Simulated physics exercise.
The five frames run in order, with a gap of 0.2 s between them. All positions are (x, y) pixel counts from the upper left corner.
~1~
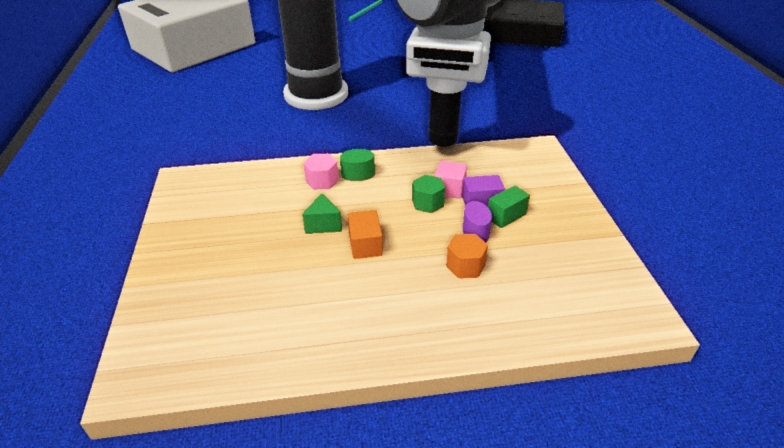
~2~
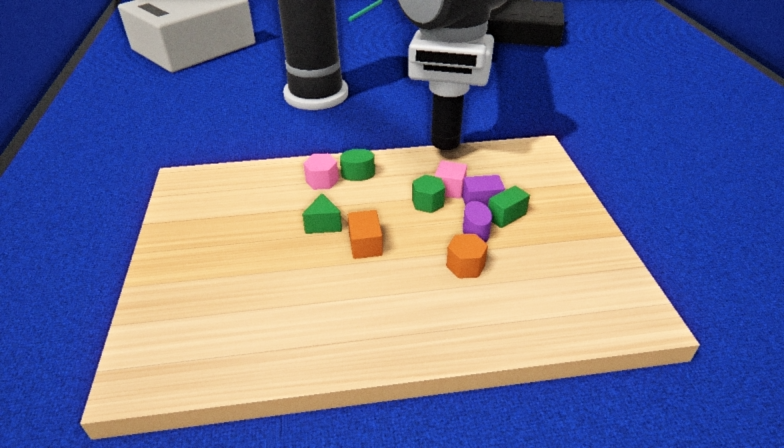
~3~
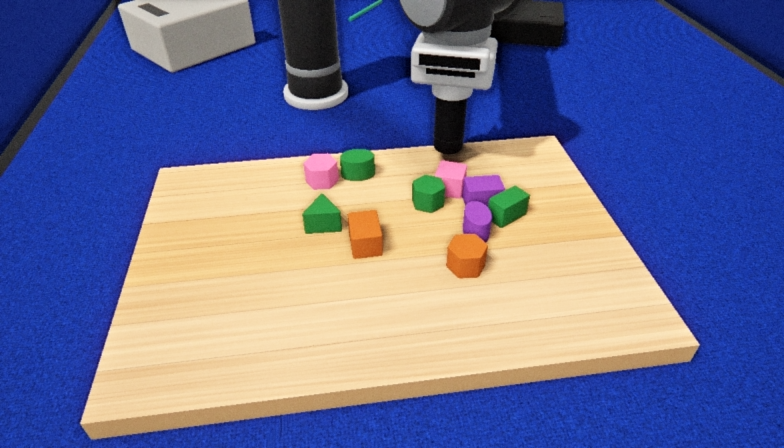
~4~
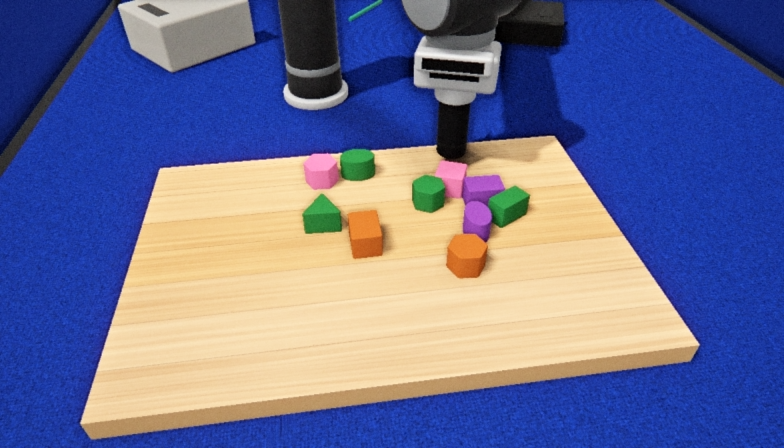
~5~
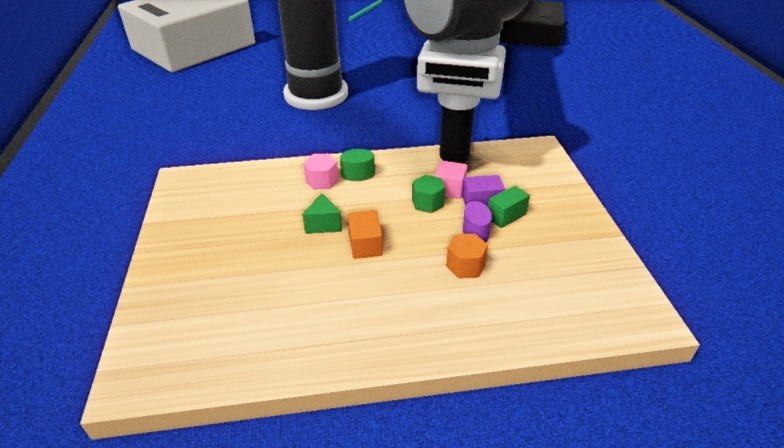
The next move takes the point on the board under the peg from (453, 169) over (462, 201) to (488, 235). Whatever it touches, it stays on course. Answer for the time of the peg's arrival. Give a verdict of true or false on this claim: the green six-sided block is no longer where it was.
True.
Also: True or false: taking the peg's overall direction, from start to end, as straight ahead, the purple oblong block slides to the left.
True - the claim holds.
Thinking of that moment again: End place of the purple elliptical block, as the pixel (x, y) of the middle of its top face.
Its top face will be centred at roughly (492, 239).
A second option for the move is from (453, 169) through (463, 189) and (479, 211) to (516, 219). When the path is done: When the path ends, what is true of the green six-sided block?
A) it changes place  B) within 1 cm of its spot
A - it changes place.
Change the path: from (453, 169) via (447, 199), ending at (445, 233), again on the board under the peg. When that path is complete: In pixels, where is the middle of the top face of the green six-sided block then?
Top centre: (413, 207).
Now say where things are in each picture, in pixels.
Lower end of the peg (443, 140), tops of blocks, green six-sided block (429, 184), pink square block (451, 170), purple elliptical block (478, 212), purple oblong block (484, 183), in the first frame.
Peg (445, 143), blocks as before, in the second frame.
Peg (448, 147), blocks as before, in the third frame.
Peg (451, 152), blocks as before, in the fourth frame.
Peg (454, 157), green six-sided block (429, 184), pink square block (451, 170), purple elliptical block (478, 212), purple oblong block (484, 183), in the fifth frame.
What follows on the original path. One third of the way, peg (459, 177); green six-sided block (418, 196), turned 25° clockwise; pink square block (450, 188), turned 20° clockwise; purple oblong block (488, 187), turned 35° anticlockwise.
Two thirds of the way, peg (471, 199); green six-sided block (413, 202), turned 65° clockwise; pink square block (449, 208), turned 50° clockwise; purple elliptical block (481, 221), turned 25° clockwise; purple oblong block (500, 200), turned 65° anticlockwise.
At the end, peg (489, 222); green six-sided block (413, 202), turned 65° clockwise; pink square block (449, 209), turned 55° clockwise; purple elliptical block (492, 239), turned 50° clockwise; purple oblong block (522, 214), turned 100° anticlockwise.
